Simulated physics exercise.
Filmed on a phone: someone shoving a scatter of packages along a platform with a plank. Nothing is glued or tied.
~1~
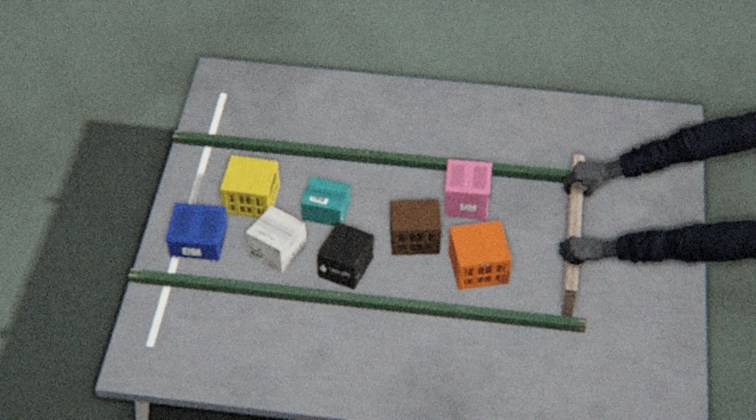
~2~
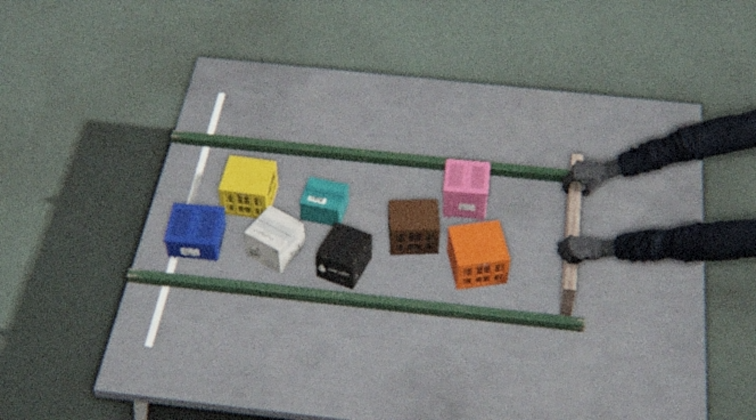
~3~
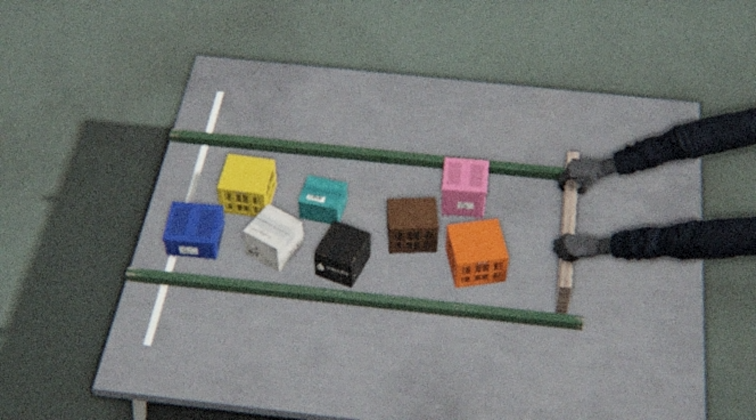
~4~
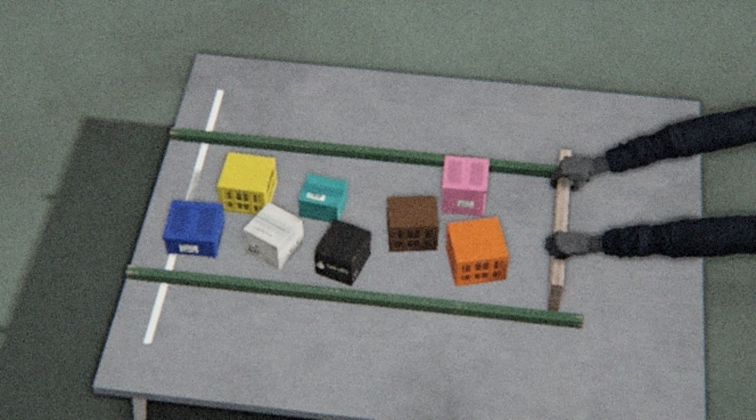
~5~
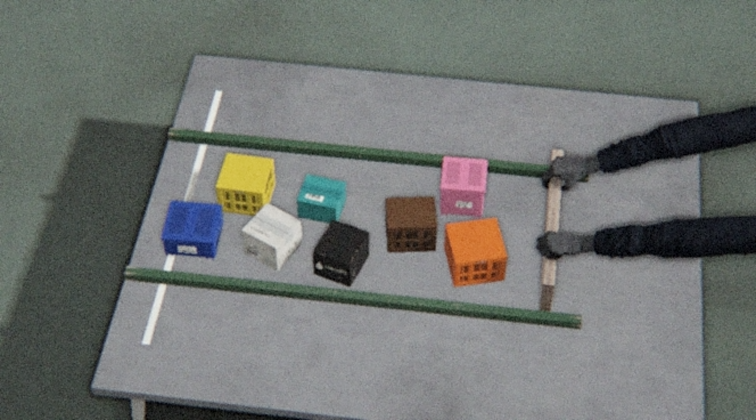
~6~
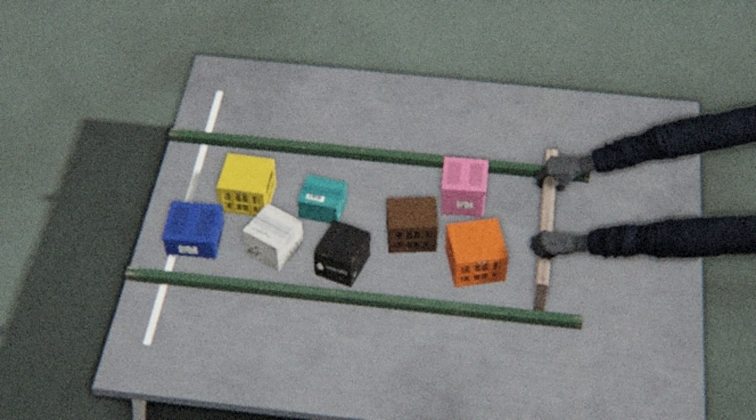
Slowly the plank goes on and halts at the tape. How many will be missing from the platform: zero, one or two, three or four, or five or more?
The number that fall off is five or more.
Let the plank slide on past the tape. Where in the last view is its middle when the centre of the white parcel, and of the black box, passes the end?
For the white parcel at (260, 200), for the black box at (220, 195).
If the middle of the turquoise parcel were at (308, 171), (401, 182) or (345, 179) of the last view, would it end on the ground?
In that order, it comes down; goes over; is lost.
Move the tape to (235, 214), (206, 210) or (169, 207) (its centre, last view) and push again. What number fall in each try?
Try by try, 3, 6 and 8.
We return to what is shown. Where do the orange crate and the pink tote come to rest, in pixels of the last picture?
The orange crate stops around (153, 216); the pink tote around (174, 158).
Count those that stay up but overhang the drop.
The number is 2.
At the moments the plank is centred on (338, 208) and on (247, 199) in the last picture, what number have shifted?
At the one place 8, at the other 8.
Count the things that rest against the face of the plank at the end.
2 of them.
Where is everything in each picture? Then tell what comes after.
In the first picture, blue tote (197, 232); yellow crate (250, 188); white parcel (277, 240); plank (573, 235); tape (189, 210).
In the second picture, yellow crate (249, 188); plank (571, 235).
In the third picture, white parcel (274, 238); turquoise parcel (323, 200).
In the fourth picture, blue tote (195, 229); pink tote (465, 187).
In the fifth picture, yellow crate (246, 185); orange crate (475, 252).
In the sixth picture, blue tote (194, 230); yellow crate (247, 186); white parcel (273, 238); plank (545, 230); tape (186, 208).
Soon after, none off yet; blue tote at rest near (194, 230); yellow crate at rest near (247, 186); white parcel at rest near (273, 238).
Then, none off yet; blue tote moved about its own width near (141, 225); yellow crate moved well along near (167, 157); white parcel moved well along near (187, 227).
At rest, the number that fall off is five or more; fallen, brown crate, black box, turquoise parcel, white parcel, yellow crate and blue tote.
